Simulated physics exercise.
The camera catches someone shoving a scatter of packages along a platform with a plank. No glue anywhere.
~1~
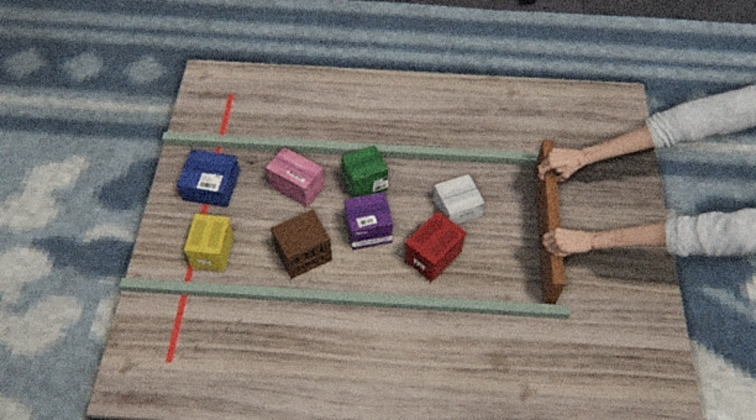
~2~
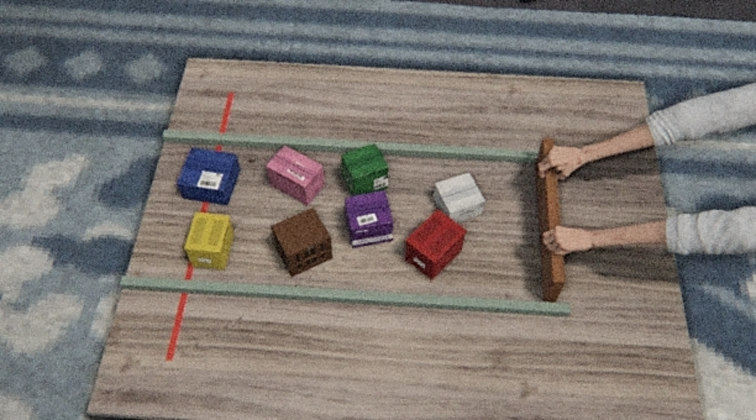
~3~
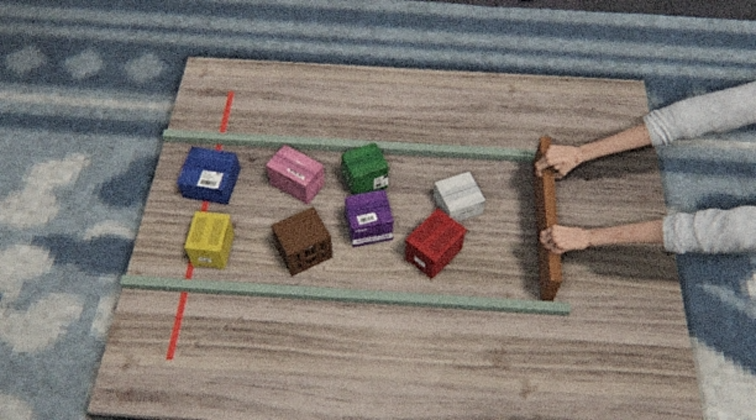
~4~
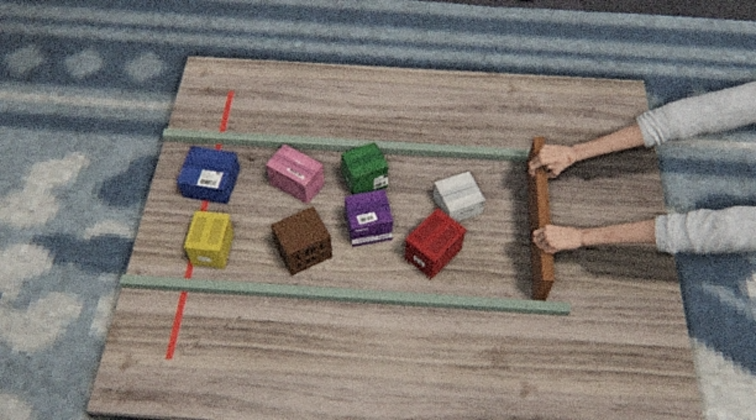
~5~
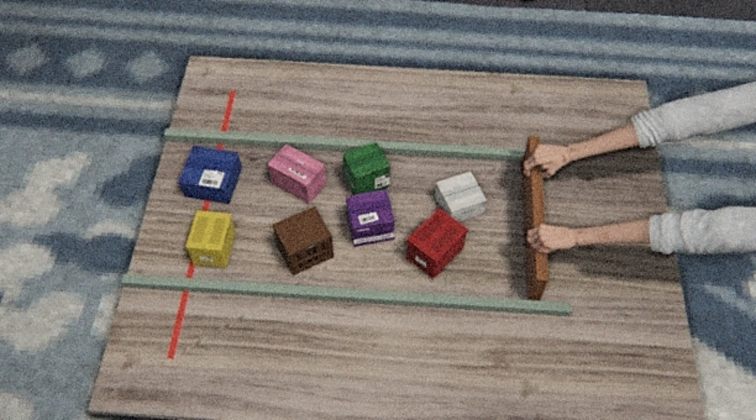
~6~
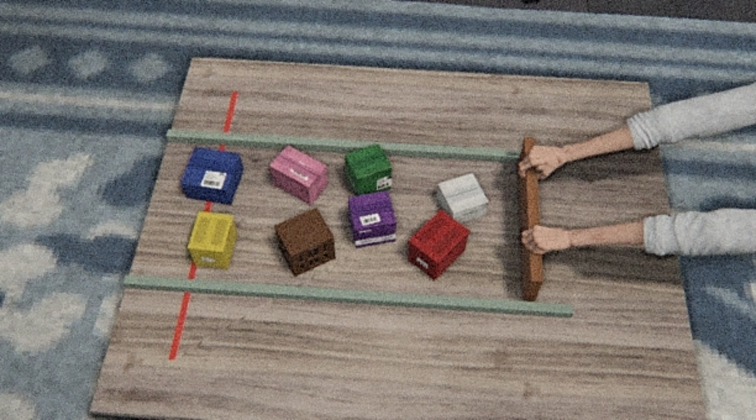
A brown wooden plank, pushed by two hands in pale sleeves, slides slowly a short way left across a wood-grained board on a blue patterned rug, seen from above. Between two green strips sit blue and yellow packages by a red tape line at left, then pink, brown, green, purple, red and white ones. The packages stay unmoved, untouched by the plank, while the view shifts very slightly.
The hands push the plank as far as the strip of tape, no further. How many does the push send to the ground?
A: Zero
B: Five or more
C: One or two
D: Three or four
Three or four.
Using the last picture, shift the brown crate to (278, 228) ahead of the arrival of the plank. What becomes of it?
It is not lost from there.
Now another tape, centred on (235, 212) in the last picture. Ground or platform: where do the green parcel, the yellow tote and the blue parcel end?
The green parcel stays put. The yellow tote ends up down. The blue parcel ends up down.
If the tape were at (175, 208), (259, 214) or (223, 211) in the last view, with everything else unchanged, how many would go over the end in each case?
Tallies in the order asked: 6, 1, 3.
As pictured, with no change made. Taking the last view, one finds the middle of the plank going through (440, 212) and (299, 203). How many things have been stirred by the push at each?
Moved so far: 2, then 8.
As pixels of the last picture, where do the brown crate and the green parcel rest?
Brown crate at about (135, 248), green parcel at about (165, 146).
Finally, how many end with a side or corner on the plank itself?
Counting them up gives 2.
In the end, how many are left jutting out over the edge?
Answer: 3.
A little later, none off yet; blue parcel at rest near (213, 176); yellow tote at rest near (214, 241); pink parcel at rest near (299, 175).
Next, none off yet; blue parcel shifted about its own width near (173, 180); yellow tote shifted a little near (204, 242); pink parcel shifted well along near (220, 167).
When it is over, the number that fall off is three or four; down, pink parcel, yellow tote and blue parcel.
